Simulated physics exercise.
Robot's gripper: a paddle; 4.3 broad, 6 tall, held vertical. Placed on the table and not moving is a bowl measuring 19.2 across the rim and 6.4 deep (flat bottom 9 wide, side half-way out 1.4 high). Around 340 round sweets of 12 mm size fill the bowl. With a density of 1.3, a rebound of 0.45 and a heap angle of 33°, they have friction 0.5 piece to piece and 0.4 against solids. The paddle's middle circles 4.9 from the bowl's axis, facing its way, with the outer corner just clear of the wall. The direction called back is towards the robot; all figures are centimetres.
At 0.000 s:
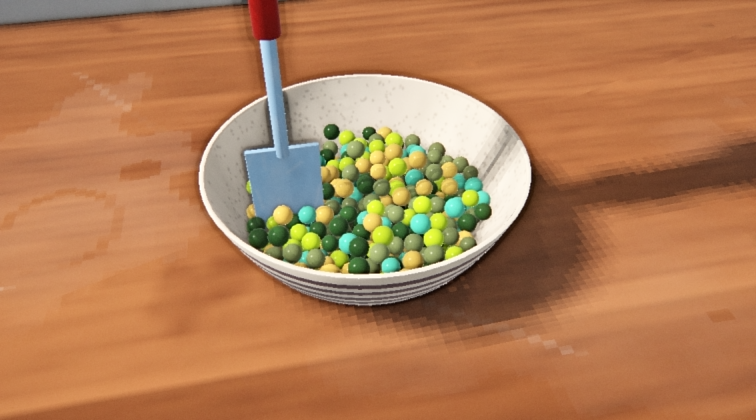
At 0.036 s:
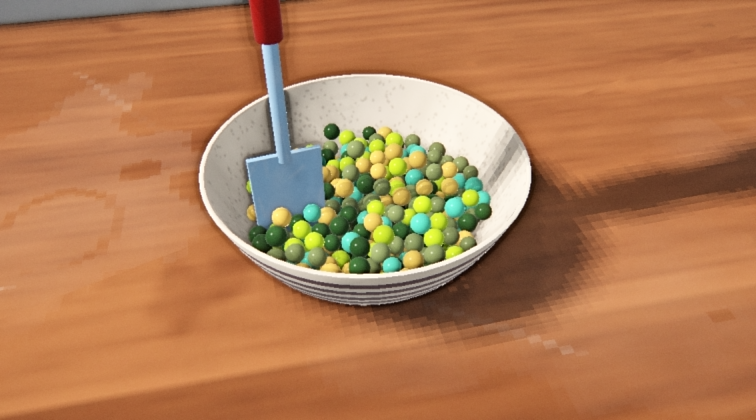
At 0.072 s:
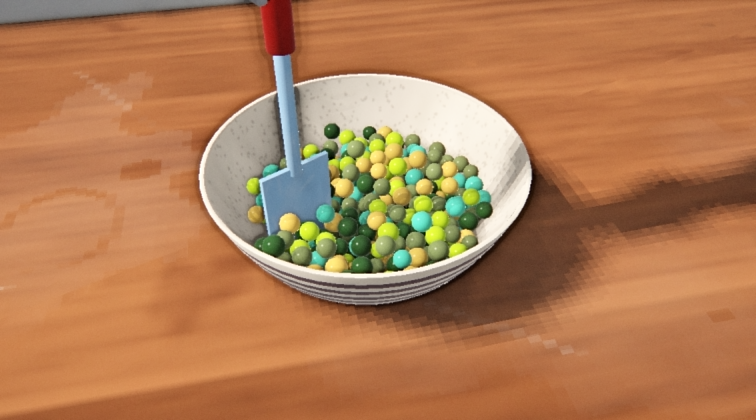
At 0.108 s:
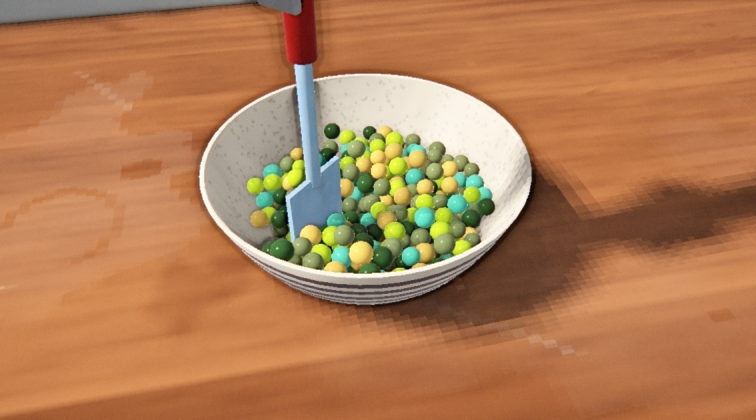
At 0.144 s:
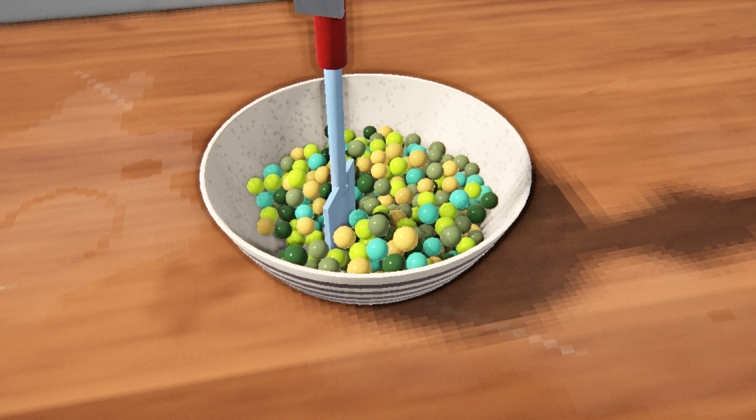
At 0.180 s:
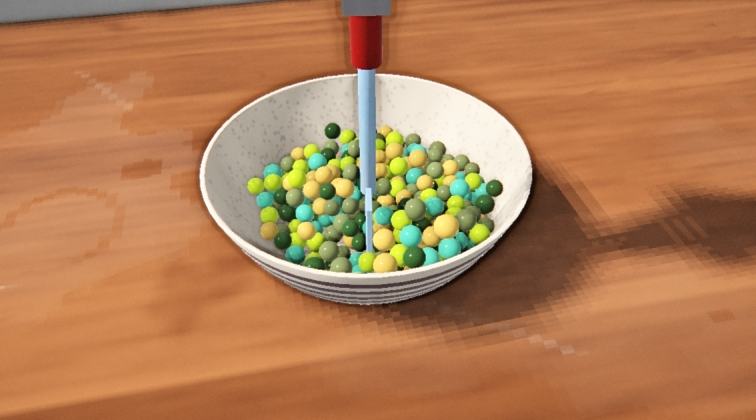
At first, a red-handled paddle with a light blue blade stands at the left of a speckled bowl of green, yellow, tan and turquoise balls. A gripper moves it along a curve toward the near middle, pushing nearby balls rightward, as the blade turns until it appears edge-on.
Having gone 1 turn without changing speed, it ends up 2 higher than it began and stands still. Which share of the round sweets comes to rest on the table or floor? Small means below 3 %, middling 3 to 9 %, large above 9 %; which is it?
Verdict: Middling.
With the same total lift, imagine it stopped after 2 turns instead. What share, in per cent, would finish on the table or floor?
Roughly 10 per cent.
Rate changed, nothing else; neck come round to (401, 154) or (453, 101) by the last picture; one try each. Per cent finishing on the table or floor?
So, roughly 10 percent the first time and 30 percent the second.
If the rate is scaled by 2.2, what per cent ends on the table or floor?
Estimated share: Close to 30 per cent.
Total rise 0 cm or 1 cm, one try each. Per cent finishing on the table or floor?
About 15 and 10 per cent.
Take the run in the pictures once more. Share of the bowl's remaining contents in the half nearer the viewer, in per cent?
Around 55 per cent of what the bowl keeps.
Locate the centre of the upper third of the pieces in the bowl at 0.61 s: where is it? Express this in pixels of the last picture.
Estimated centre: (303, 151).
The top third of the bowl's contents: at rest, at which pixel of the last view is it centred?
Near (320, 214).
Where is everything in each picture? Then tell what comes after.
In the first frame, paddle neck at (279, 126), 0° round; upper third of the load around (380, 189), from x 255 to 485, top at y 130; 339 in the bowl.
In the second frame, paddle neck at (281, 131), 8° round; upper third of the load around (377, 198), from x 255 to 485, top at y 130.
In the third frame, paddle neck at (292, 144), 26° round; upper third of the load around (377, 202), from x 255 to 485, top at y 130.
In the fourth frame, paddle neck at (312, 154), 44° round; upper third of the load around (378, 205), from x 255 to 485, top at y 130.
In the fifth frame, paddle neck at (338, 160), 62° round; upper third of the load around (386, 219), from x 255 to 490, top at y 130.
In the sixth frame, paddle neck at (368, 160), 81° round; upper third of the load around (407, 215), from x 255 to 495, top at y 130; 339 in the bowl.
After 0.39 s, 188° round, highest piece 8 above the table; 331 in the bowl, 5 on the table or floor, 3 in flight or on the tool.
After 0.61 s, 296° round, highest piece 8 above the table; 324 in the bowl, 15 on the table or floor.
After 0.91 s, 0° round, highest piece 6 above the table; 320 in the bowl, 19 on the table or floor.
After 1.61 s, 0° round, highest piece 6 above the table; 320 in the bowl, 19 on the table or floor.
At rest, 320 in the bowl, 19 on the table or floor. That is 6 % on the table or floor.
